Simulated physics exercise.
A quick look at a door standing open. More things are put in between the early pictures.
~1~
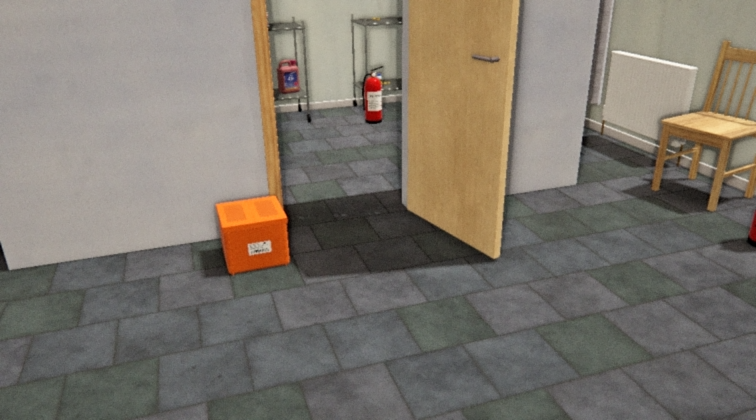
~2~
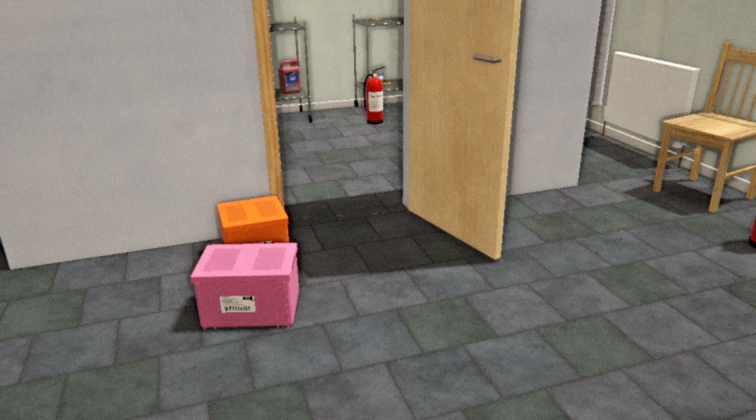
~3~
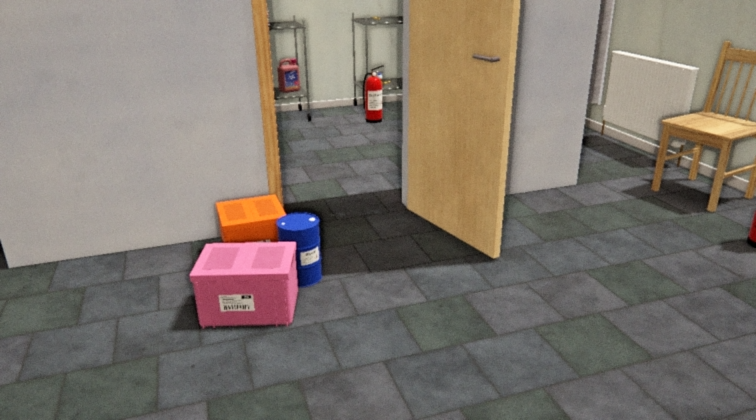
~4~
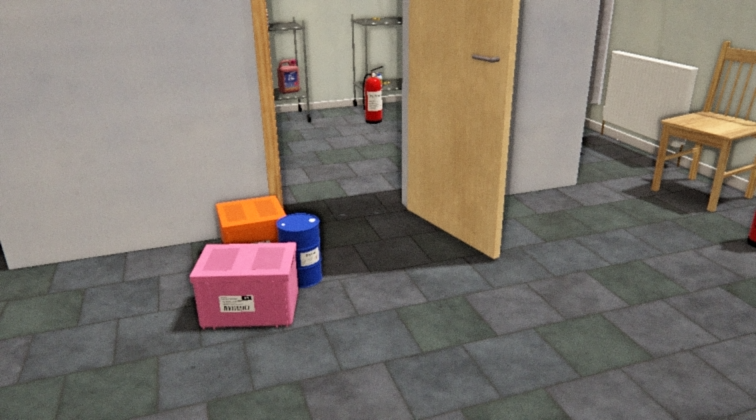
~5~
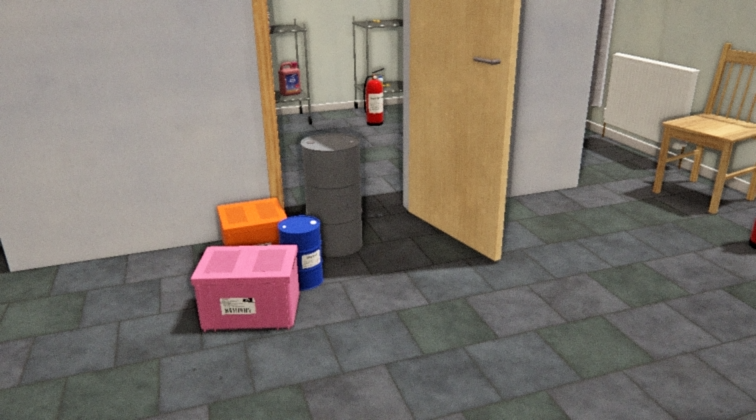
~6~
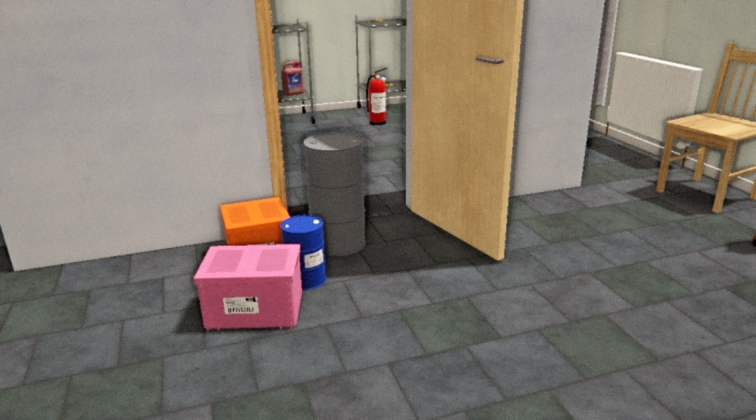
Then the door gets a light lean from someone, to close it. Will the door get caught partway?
Yes, it gets caught partway.
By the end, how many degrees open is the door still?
It stays open at around 40°.
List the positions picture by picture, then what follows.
Door wide open and still; orange tote (253, 234), in the first frame.
Door wide open and still; orange tote (254, 234), in the second frame.
Door wide open and still; pink tote (248, 284); blue canister (300, 250), in the third frame.
Door wide open and still; orange tote (253, 234); pink tote (248, 285), in the fourth frame.
Door wide open and still; blue canister (301, 253); orange tote (254, 236), in the fifth frame.
Door wide open and still; grey drum (336, 194); pink tote (253, 286), in the sixth frame.
Then, 0.80 s on from there, open by 81°.
Then, 1.30 s on from there, open by 59°.
In the end, open by 41°; all 4 unmoved. At the end, from the last picture's camera, grey drum near (335, 194).
